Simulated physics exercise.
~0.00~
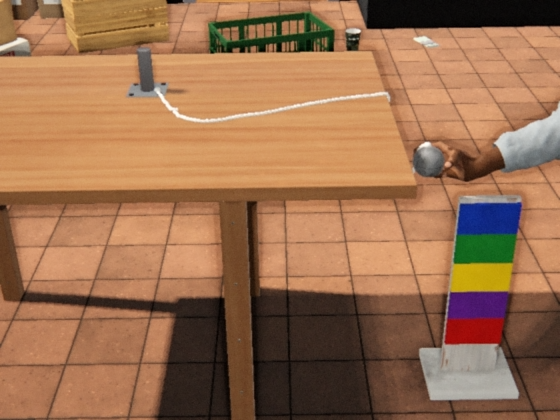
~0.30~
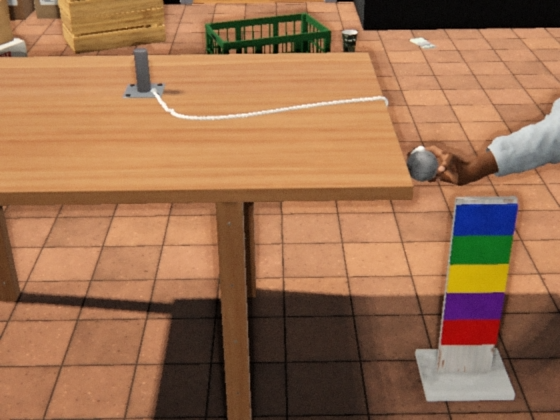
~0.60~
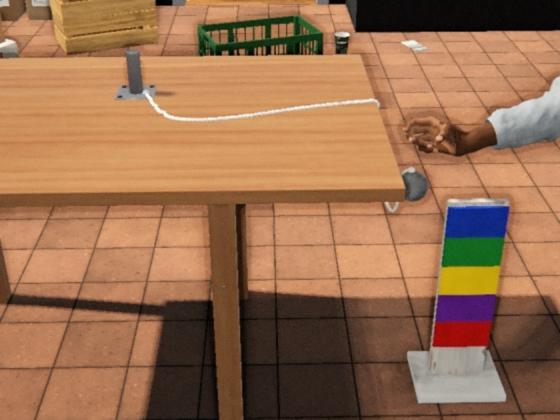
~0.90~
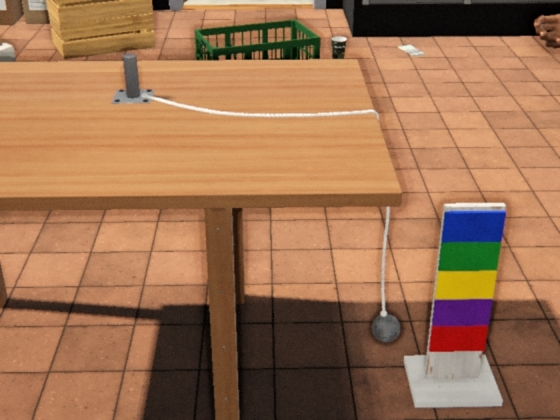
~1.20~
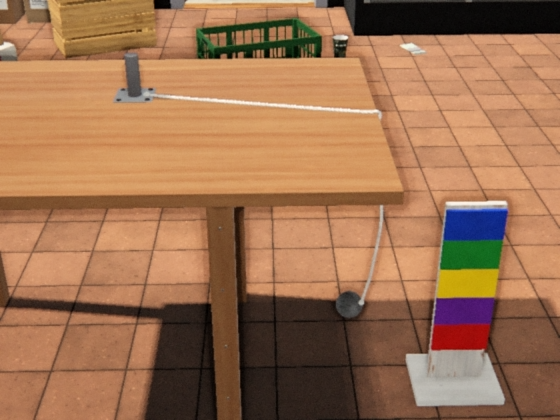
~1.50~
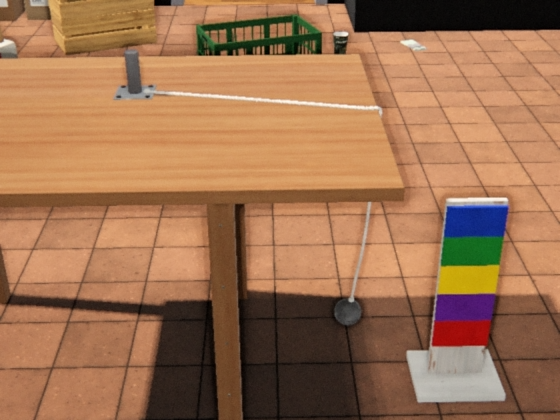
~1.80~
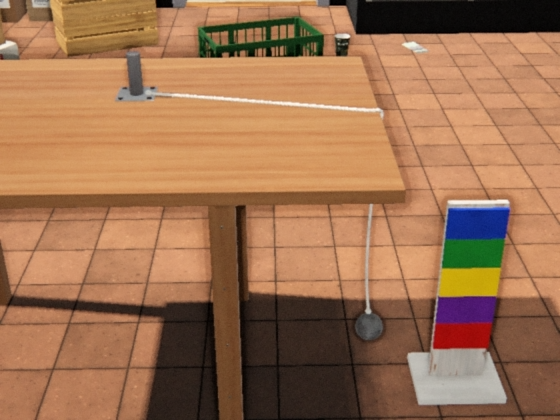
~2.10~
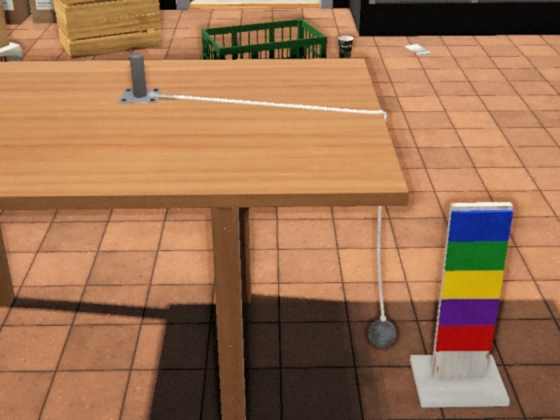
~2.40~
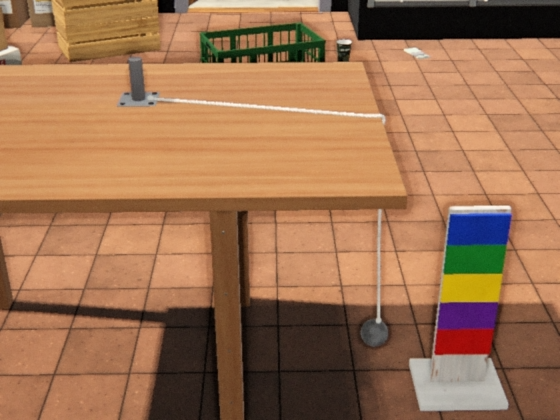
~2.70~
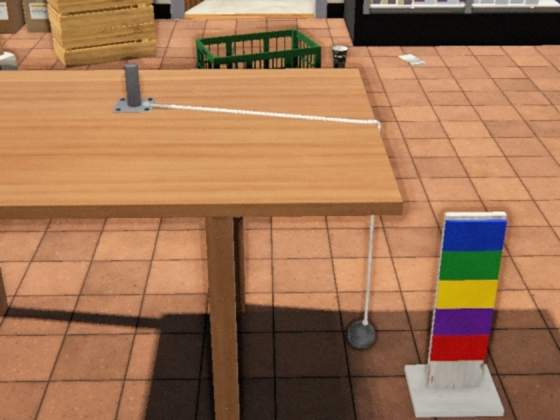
Grey ball on a white cord dropping from a hand off a table edge, swinging slightly and hanging level with red band.
